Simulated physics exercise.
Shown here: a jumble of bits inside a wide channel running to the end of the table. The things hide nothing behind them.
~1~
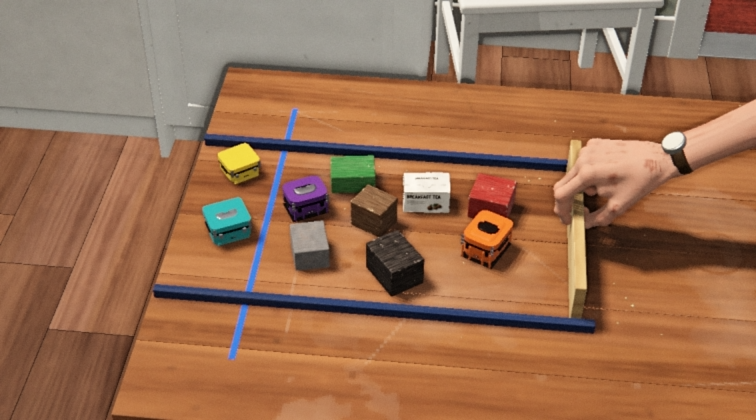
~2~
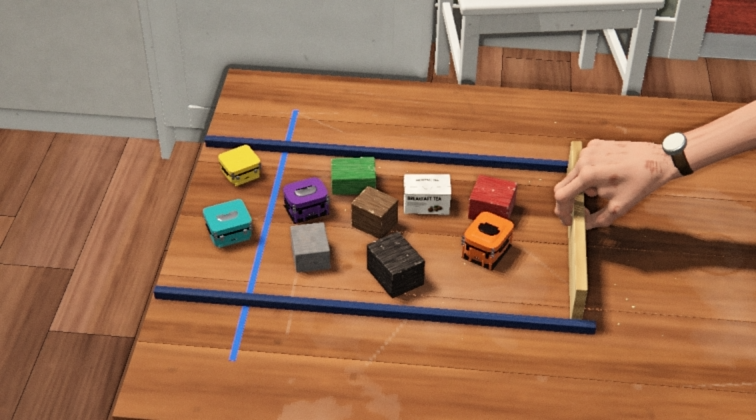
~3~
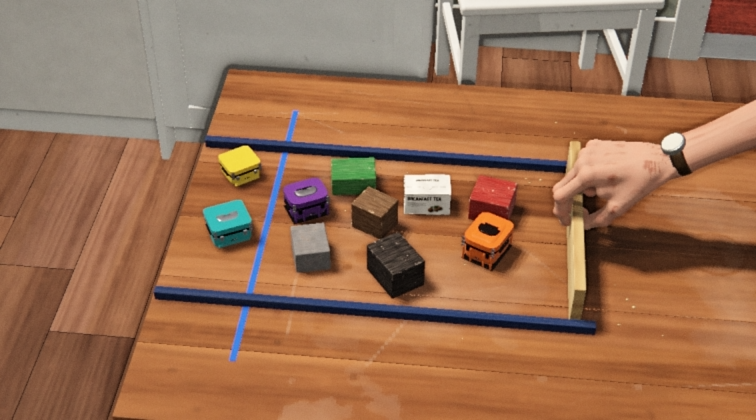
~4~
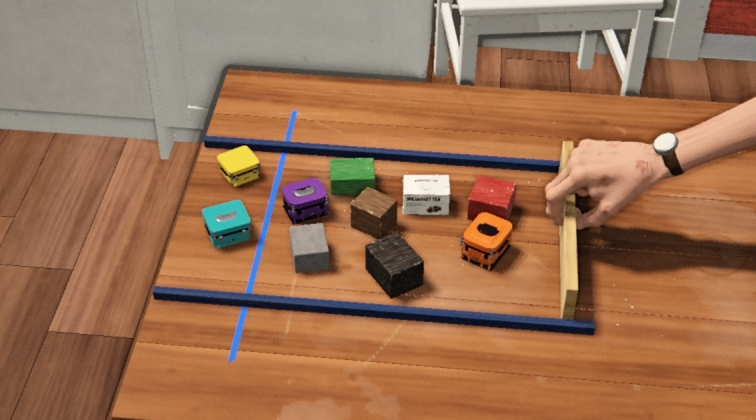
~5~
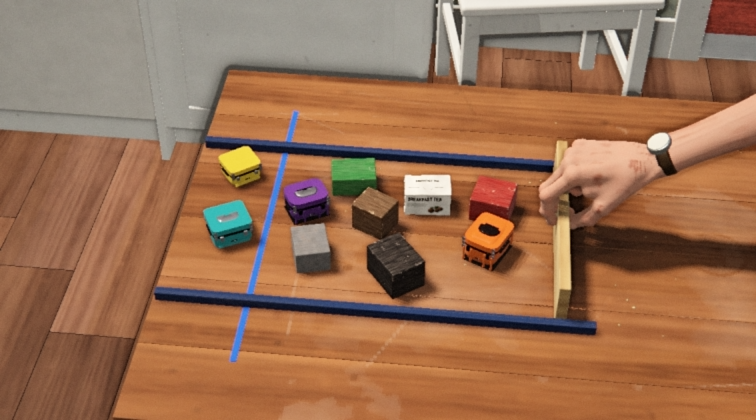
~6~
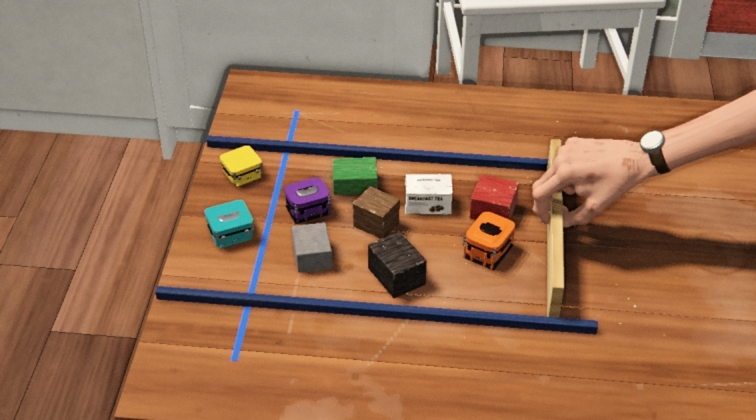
A hand wearing a watch slides a wooden board slightly left between blue rails, while the colourful blocks and cases stay still.
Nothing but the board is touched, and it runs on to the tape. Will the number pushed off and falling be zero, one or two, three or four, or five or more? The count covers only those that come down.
So in the end, no bits get shoved clean off.
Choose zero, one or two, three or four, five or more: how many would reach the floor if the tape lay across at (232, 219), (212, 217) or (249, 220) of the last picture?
So, for the three spots in the order asked, I'd go with three or four, more than four and just one or two.
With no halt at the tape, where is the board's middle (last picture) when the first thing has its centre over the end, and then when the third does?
At (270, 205) for the first, at (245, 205) for the third.
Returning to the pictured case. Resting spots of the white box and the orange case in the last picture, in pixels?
For the white box it's (215, 179), and for the orange case it's (248, 225).
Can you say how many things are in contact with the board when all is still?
Number in contact with it: 4.
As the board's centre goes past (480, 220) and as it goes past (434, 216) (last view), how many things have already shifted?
The first count is 3, and then it's 5.
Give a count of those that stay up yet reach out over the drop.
The total here is 2.
Soon after, none off yet; yellow case at rest near (241, 167); turquoise case at rest near (230, 225); purple case at rest near (308, 201).
Then, none off yet; yellow case at rest near (241, 167); turquoise case at rest near (230, 225); purple case moved about its own width near (283, 204).
Further on, none off yet; yellow case moving near (236, 163); turquoise case moved about its own width near (207, 232); purple case moved well along near (224, 205).
At rest, the number that fall off is zero.
